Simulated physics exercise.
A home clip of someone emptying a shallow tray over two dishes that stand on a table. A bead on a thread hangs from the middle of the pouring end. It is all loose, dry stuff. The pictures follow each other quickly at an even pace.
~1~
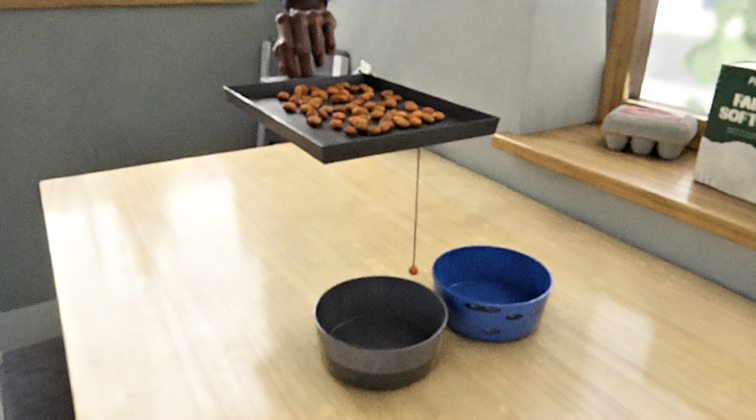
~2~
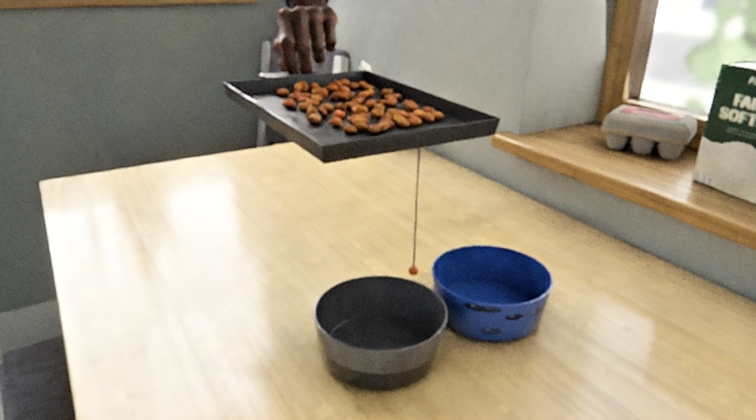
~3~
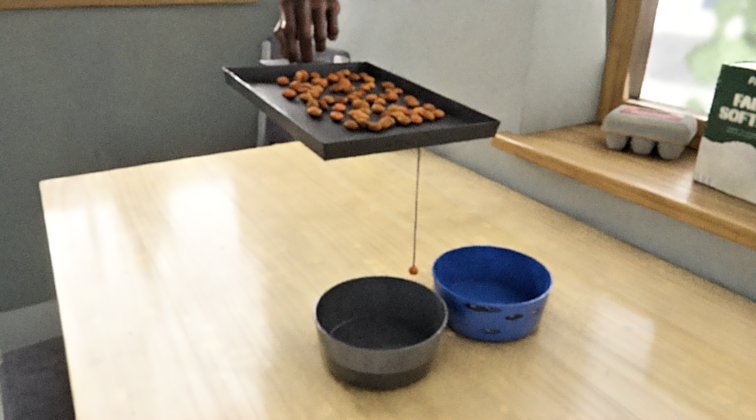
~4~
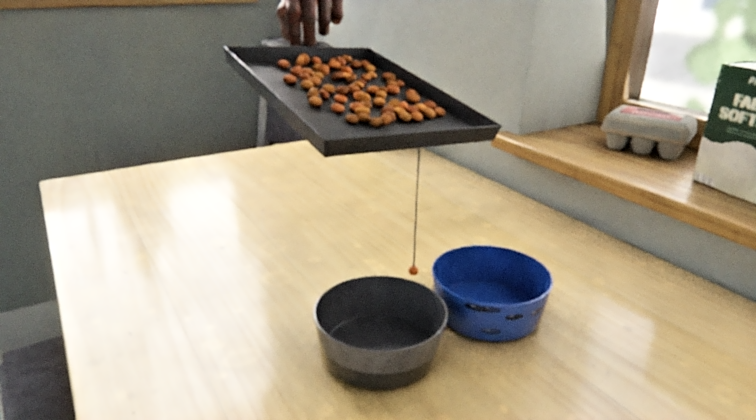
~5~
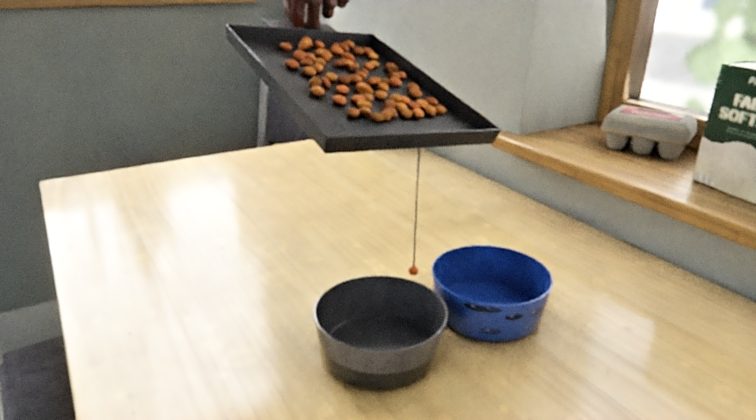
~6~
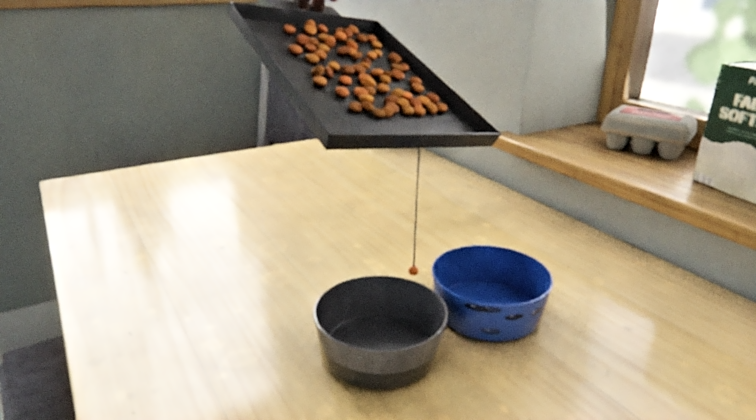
At the start, a hand holds the far end of a dark, shallow tray of brown pieces above a black dish and a blue dish on a wooden table. The far end then rises steadily, steepening the tray toward the viewer, while the pieces stay spread across it and the hanging bead stays still.
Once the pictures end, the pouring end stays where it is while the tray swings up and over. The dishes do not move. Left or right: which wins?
The right-hand one ends fuller.
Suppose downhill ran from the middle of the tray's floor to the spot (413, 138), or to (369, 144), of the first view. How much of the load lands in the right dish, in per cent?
In turn 60 and 0 in a hundred.
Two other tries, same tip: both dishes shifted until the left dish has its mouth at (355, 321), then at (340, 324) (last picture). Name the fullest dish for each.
First the right-hand dish, then right.
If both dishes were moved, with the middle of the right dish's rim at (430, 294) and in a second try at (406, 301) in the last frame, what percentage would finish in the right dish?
In turn 20 and 0 in a hundred.
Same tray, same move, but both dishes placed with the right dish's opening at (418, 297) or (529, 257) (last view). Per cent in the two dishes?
The first gives 10 %, the second 70 %.
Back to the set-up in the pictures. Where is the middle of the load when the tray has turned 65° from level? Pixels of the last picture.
Around (463, 116).
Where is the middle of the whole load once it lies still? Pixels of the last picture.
Around (487, 302).
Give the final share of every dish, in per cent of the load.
About: Left dish 0, right dish 90 per cent.
Soon after the last picture, tray tipped steeply; all on the tray.
A little later, tray tipped past a quarter turn; about a third on the tray; about half in the right dish; a small part outside both; a small part in the air.
Later still, tray tipped past a quarter turn; most in the right dish; a small part outside both.
At rest, tray tipped past a quarter turn; none in the left dish; most in the right dish; a small part outside both.
